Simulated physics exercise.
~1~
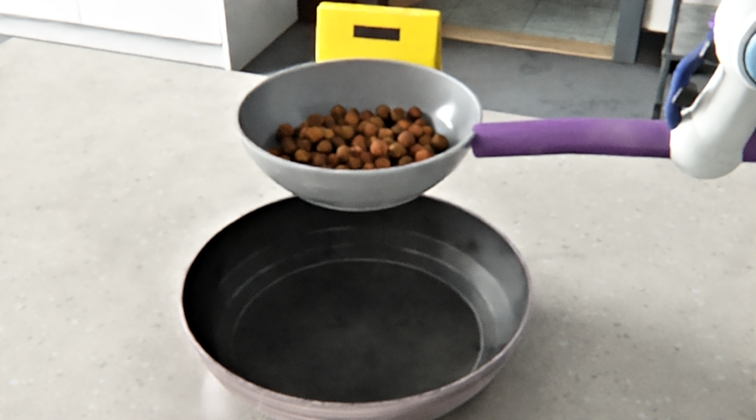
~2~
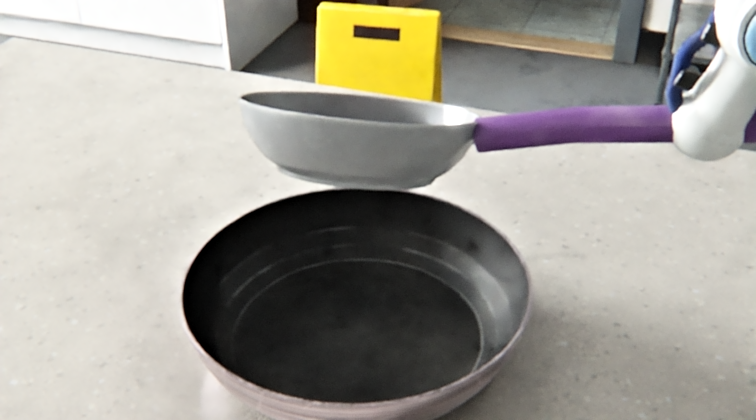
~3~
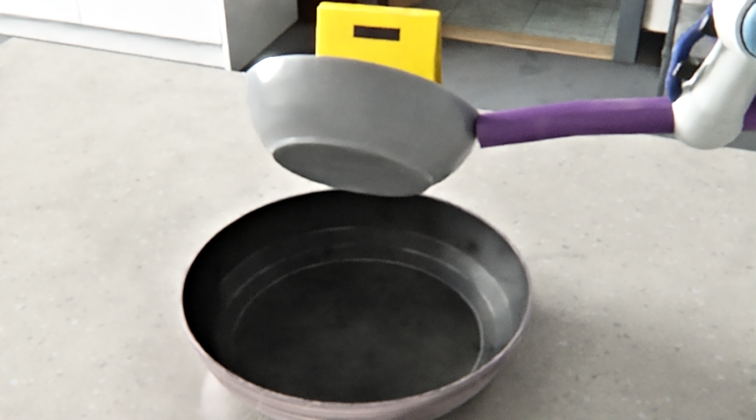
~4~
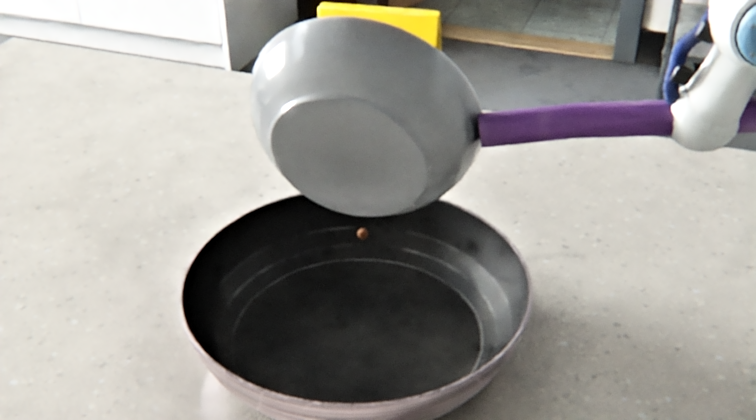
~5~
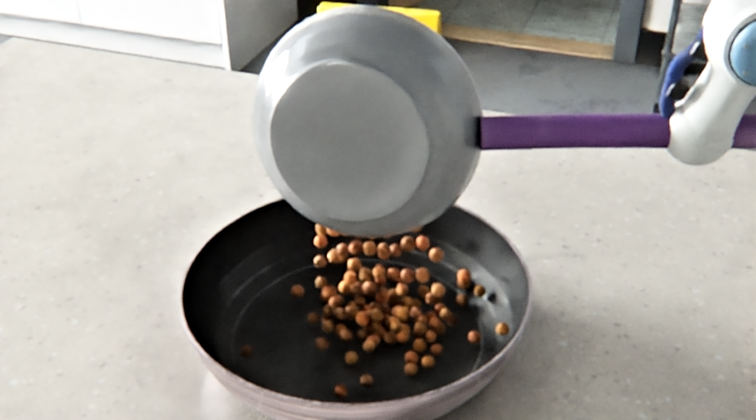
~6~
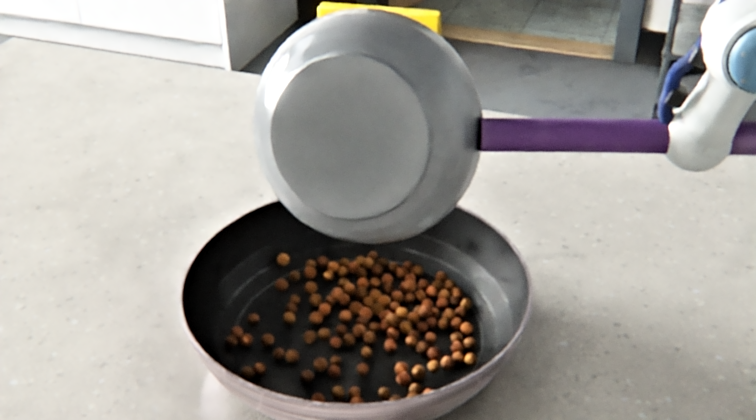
In the video, a robotic arm holds a gray pan with a purple handle above a larger dark pan and gradually tips it over, spilling small brown balls that end up scattered across the bottom of the larger pan while the gray one stays tilted above.
